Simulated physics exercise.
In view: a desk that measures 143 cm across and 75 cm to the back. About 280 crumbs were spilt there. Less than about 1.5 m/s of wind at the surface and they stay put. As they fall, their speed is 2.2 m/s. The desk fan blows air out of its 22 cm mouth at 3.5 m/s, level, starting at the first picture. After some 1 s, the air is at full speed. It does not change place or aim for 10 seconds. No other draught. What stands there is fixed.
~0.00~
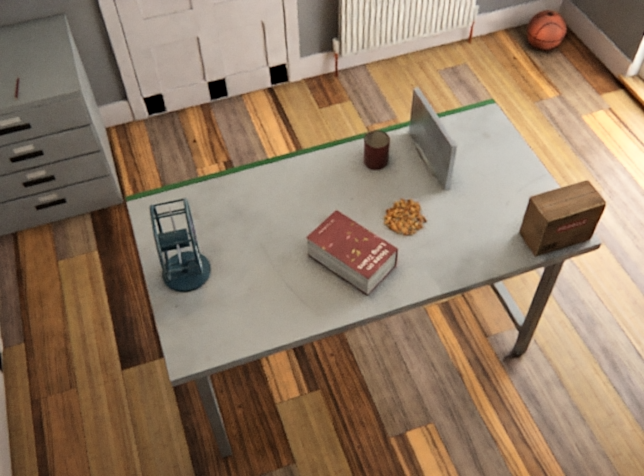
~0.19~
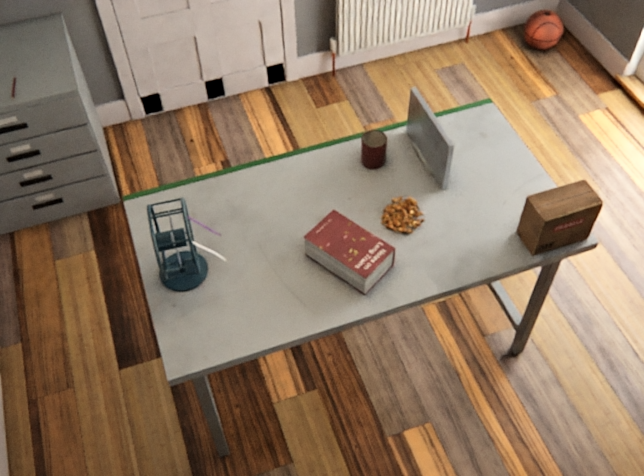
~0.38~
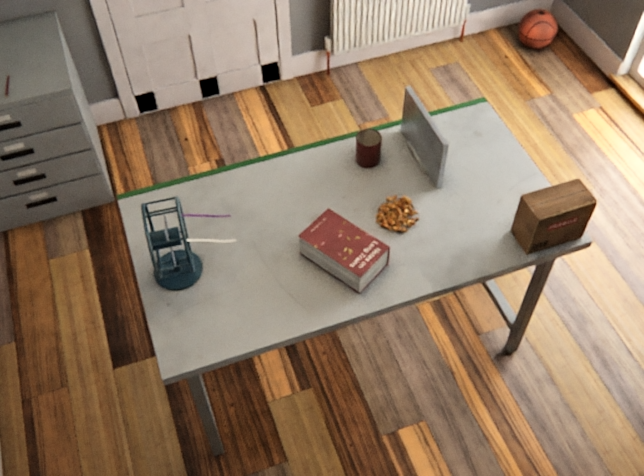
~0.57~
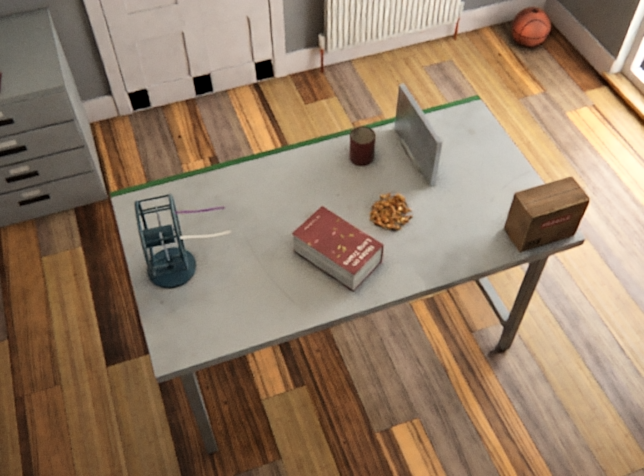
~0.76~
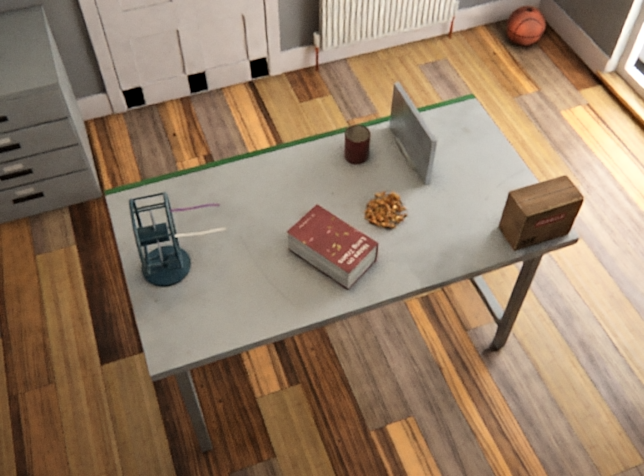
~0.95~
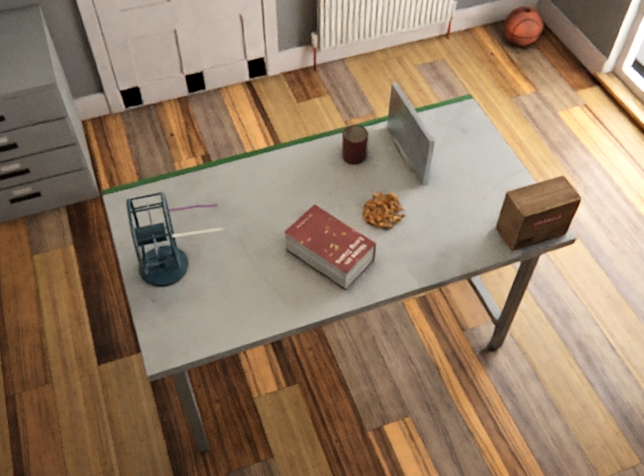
A grey desk with a green back edge stands on a wooden plank floor, seen from above, before pale panelled doors, a radiator and an orange ball. On it are a blue caged fan at left, a red book and golden crumbs centrally, a dark red mug, an upright grey panel and a brown box at right. Pale and purple streamers lift and flutter rightward from the fan, the crumbs stay put, and the camera drifts slightly.
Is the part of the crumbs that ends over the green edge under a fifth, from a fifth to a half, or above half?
I'm guessing the proportion over that edge is smaller than one fifth.
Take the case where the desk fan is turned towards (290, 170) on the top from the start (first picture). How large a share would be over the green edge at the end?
0 %.
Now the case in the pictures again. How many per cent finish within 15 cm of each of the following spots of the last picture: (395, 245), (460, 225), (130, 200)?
Taking the spots one by one, around 50 %, 20 % and 0 %.
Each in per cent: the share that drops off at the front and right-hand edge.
Roughly 5 % front, 20 % right-hand.
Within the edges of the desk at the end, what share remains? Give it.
Roughly 80 %.
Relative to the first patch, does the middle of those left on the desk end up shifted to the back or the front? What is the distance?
Direction: Frontward; distance: About 5 cm.
After 2.0 s, 0 % are over the green edge; the middle of those still in play is near (399, 221); 7 % have settled or left.
After 3.2 s, 0 % are over the green edge; the middle of those still in play is near (396, 222); 25 % have settled or left.
After 5.5 s, 0 % are over the green edge; the middle of those still in play is near (395, 222); 35 % have settled or left.
After 10.0 s, at the end, 0 % are over the green edge; the middle of those still in play is near (390, 220).
